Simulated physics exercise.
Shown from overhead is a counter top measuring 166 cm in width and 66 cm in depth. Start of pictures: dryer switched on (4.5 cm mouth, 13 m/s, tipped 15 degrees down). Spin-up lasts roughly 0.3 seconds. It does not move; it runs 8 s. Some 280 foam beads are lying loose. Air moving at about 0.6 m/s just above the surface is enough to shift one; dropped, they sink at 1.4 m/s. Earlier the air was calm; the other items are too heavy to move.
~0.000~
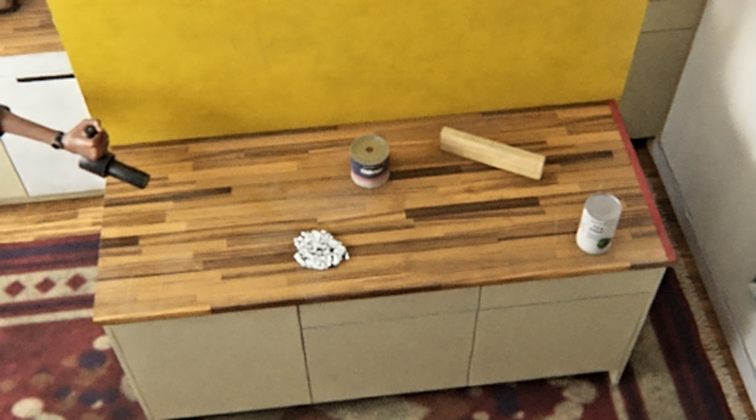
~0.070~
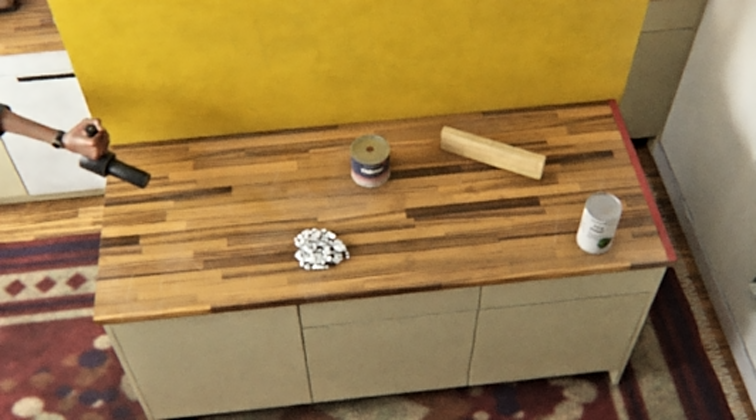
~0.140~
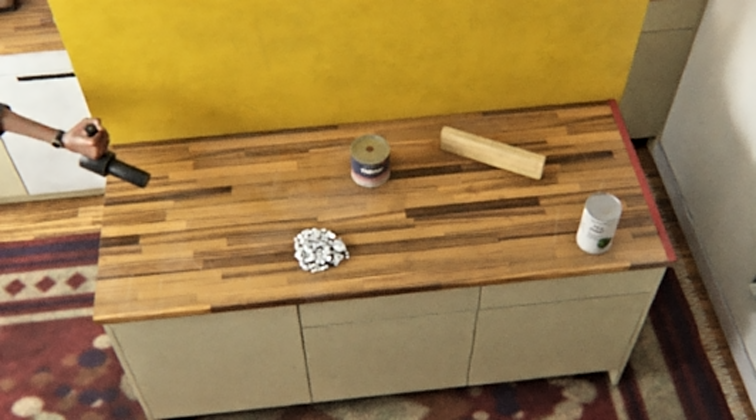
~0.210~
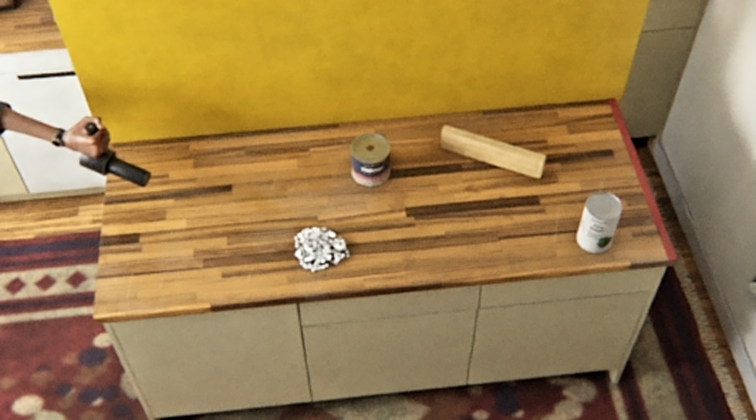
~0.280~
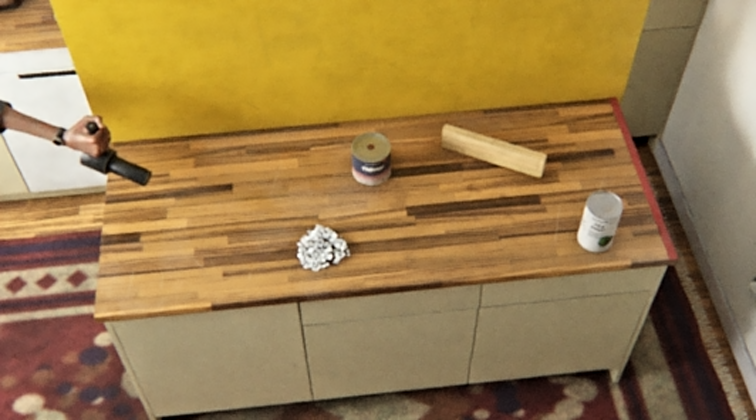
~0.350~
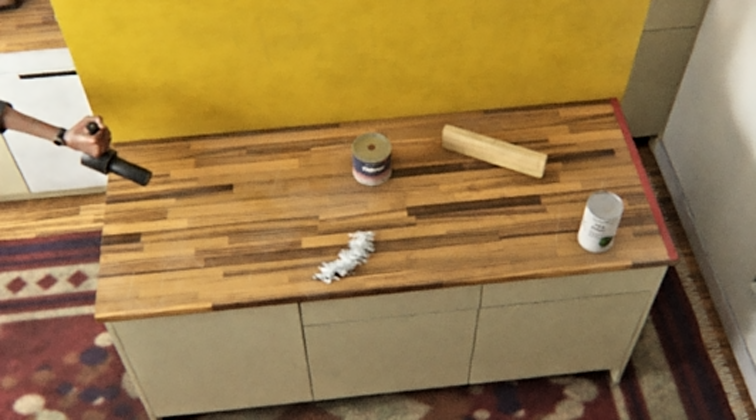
A small heap of white foam bits sat still on a wooden counter while a hand held a dark dryer at the left, then the bits shifted and spread into a slanted streak toward the right.
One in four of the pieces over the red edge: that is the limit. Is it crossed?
The quarter limit holds.
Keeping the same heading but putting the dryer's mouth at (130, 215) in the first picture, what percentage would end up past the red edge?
Outcome: Some 60 in a hundred.
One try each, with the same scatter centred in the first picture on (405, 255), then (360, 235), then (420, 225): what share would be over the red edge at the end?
Taking the three spots in order, you'd get around 4 percent, 40 percent and 60 percent.
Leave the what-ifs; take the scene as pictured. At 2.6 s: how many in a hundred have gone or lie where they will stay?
100 %.
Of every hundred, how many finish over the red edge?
About 1 %.
After 1.6 s, 1 % are on the move or not yet settled, 1 % are over the red edge.
After 2.6 s, 0 % are on the move or not yet settled, 1 % are over the red edge.
After 4.4 s, 0 % are on the move or not yet settled, 1 % are over the red edge.
After 8.0 s, at the end, 1 % are over the red edge.
